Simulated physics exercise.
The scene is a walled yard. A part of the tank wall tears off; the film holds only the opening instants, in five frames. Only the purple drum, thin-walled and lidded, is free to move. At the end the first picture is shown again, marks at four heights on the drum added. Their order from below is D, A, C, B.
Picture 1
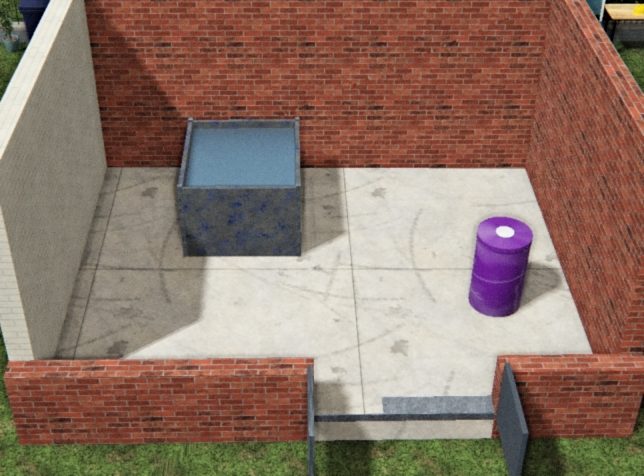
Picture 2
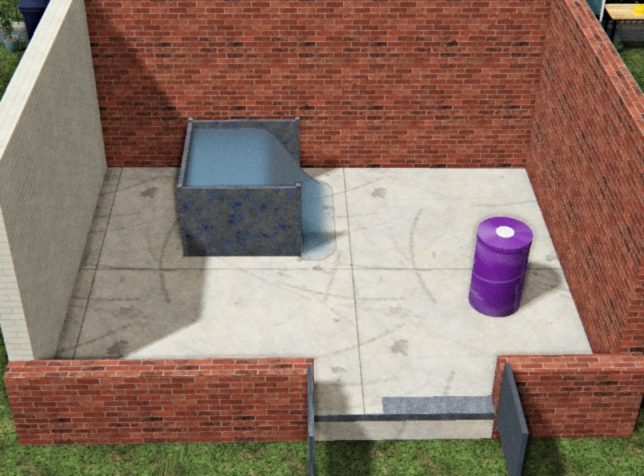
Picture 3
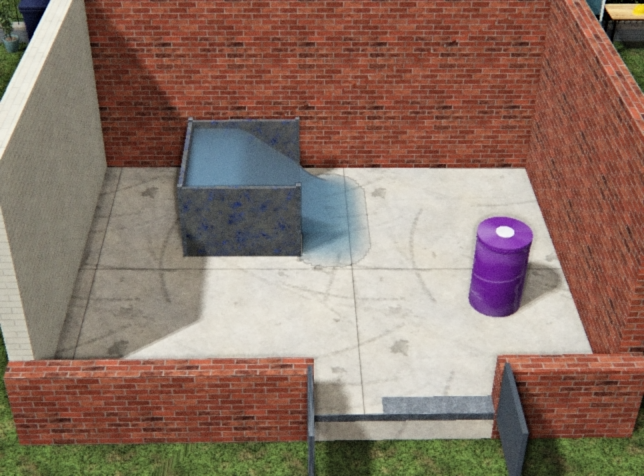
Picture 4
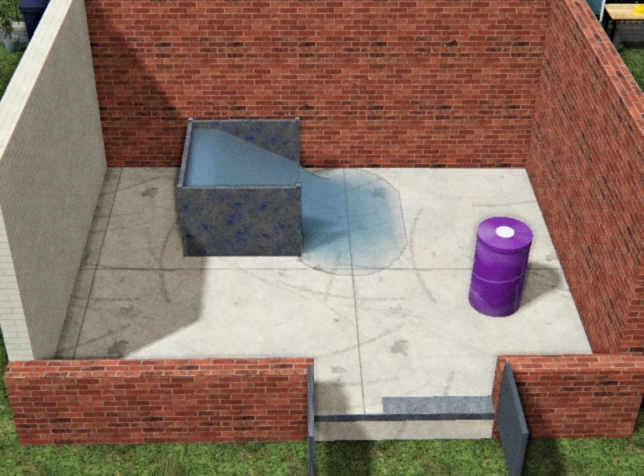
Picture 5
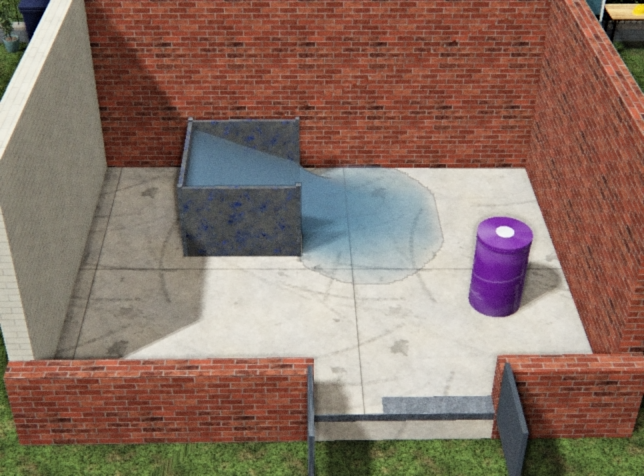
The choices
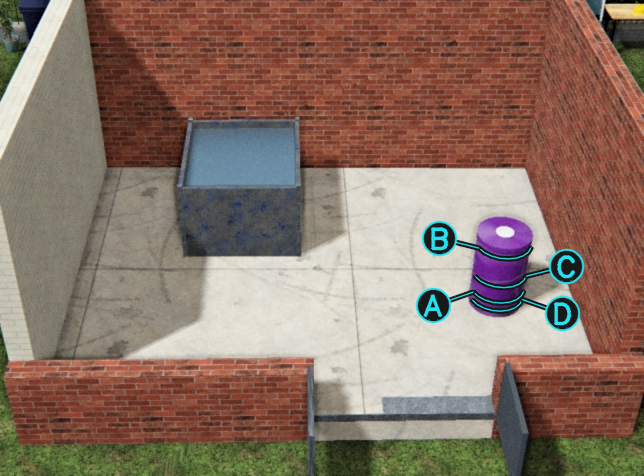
To begin with, a dark, open-topped tank full of water stands in a brick-walled yard, with a purple drum to its right. Water then pours from the tank's right side and spreads rightward across the concrete in a widening pool, while the drum stays still.
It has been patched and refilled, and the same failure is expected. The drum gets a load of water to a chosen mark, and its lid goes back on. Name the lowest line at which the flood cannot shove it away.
Line C just does it.
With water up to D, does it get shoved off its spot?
Yes, that goes wrong.
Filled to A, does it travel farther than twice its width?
No, it does not.
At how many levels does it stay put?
Two of the four.
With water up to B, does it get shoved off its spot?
No, that is safe.
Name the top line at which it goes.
A it is.
On the marked copy, A at (501, 303); B at (508, 258); C at (503, 287); D at (500, 311); from the bottom up D, A, C, B.
With A, it is pushed about half its own width away.
With B, it does not move.
With C, it does not move.
With D, it is washed out through the gate.
